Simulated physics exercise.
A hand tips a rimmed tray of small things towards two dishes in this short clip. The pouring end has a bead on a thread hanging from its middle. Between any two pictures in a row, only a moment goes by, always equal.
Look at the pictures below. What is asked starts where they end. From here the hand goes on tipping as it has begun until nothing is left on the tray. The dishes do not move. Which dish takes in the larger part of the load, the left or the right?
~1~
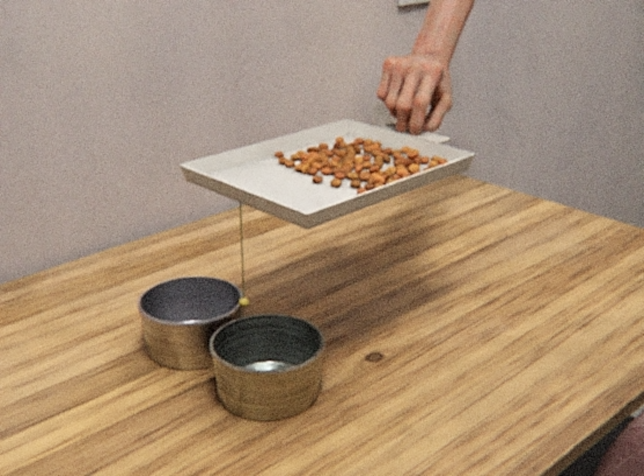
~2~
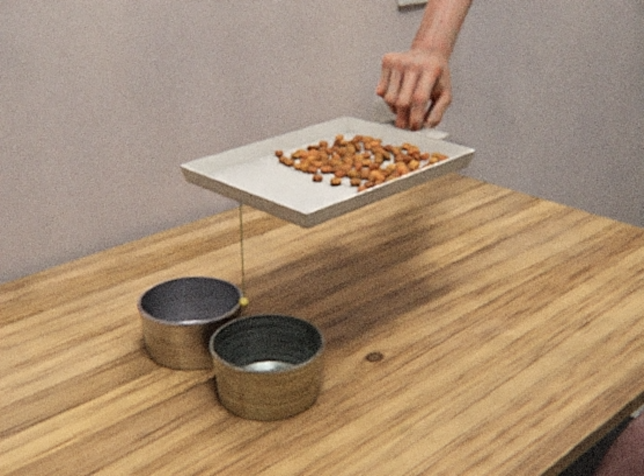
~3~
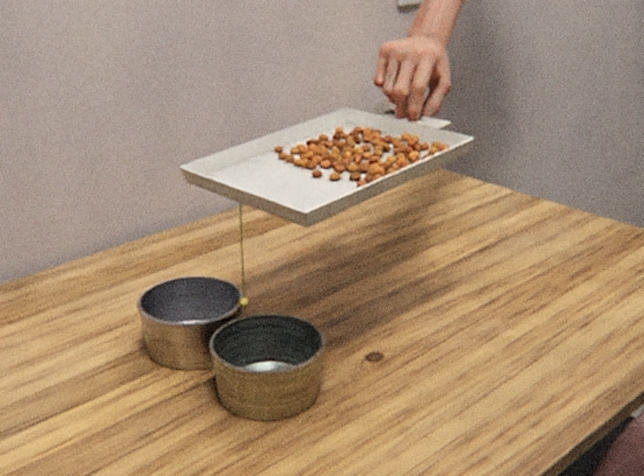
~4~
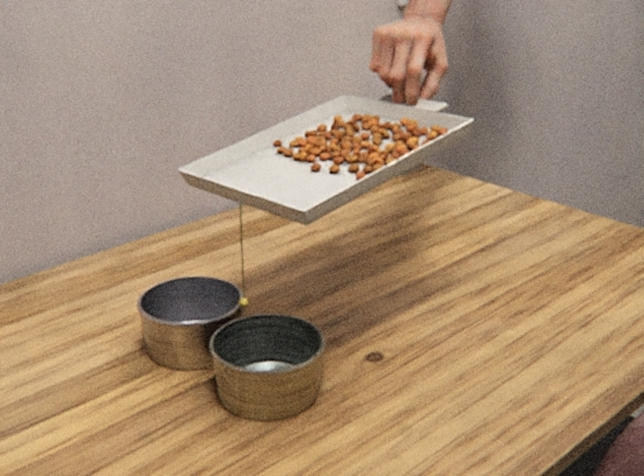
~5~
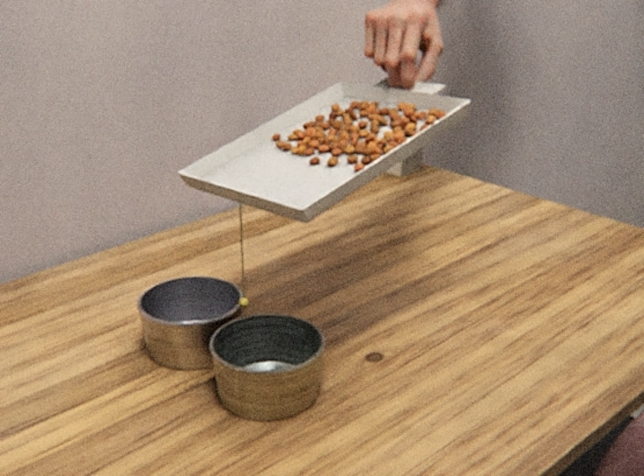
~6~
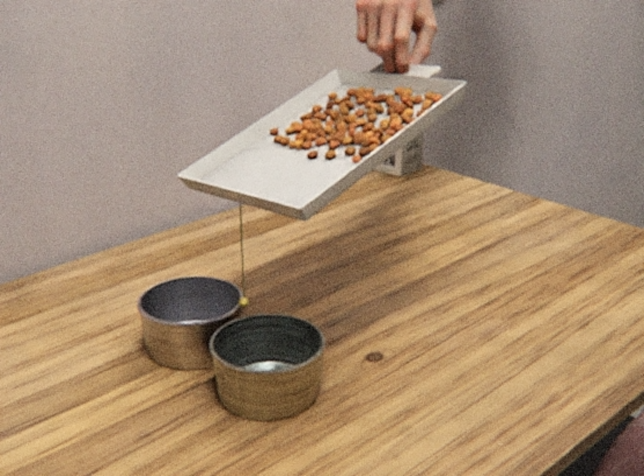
The left-side dish.
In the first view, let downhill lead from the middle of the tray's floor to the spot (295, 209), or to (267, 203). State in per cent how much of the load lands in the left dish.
Case one near 0 %; case two near 10 %.
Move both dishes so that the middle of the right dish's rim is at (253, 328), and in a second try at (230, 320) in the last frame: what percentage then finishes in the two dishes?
First some 70, then 80 per cent.
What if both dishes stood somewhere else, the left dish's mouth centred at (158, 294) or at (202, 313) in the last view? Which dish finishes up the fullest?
First try: The leftmost dish; second try: The leftmost dish.
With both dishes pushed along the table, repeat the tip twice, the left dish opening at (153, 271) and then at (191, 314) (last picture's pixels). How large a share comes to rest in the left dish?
10 %, 70 %.
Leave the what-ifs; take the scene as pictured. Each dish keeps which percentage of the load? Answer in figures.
Left dish: 80; right dish: 0 percent.
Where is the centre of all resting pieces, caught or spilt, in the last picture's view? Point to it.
Centre at rest: Close to (186, 343).
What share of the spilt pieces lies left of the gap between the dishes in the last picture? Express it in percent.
I'd put it at around 90 per cent.
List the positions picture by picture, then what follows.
Corners of the pouring end at (186, 165) and (307, 211), level; middle of the load at (359, 161), bits of cat kibble; left dish at (150, 336); right dish at (225, 383); bead on its thread at (244, 302), in the first frame.
Corners of the pouring end at (186, 165) and (307, 211), level; middle of the load at (359, 159), in the second frame.
Corners of the pouring end at (185, 166) and (306, 209), tipped barely, lowest at the left corner; middle of the load at (359, 152), in the third frame.
Corners of the pouring end at (184, 169) and (304, 208), tipped a little, lowest at the left corner; middle of the load at (357, 141), in the fourth frame.
Corners of the pouring end at (184, 171) and (302, 206), tipped a little, lowest at the left corner; middle of the load at (355, 130), in the fifth frame.
Corners of the pouring end at (183, 173) and (300, 205), tipped clearly, lowest at the left corner; middle of the load at (352, 120); left dish at (150, 336); right dish at (225, 383), in the sixth frame.
Soon, tray tipped steeply; most on the tray; about a quarter in the air.
A while on, tray tipped past a quarter turn; about a quarter on the tray; a stray few in the right dish; about half in the left dish; a small part outside both; about a quarter in the air.
Towards the end, tray tipped past a quarter turn; a stray few in the right dish; most in the left dish; about a quarter outside both.
Finally, tray tipped past a quarter turn; a stray few in the right dish; most in the left dish; about a quarter outside both.
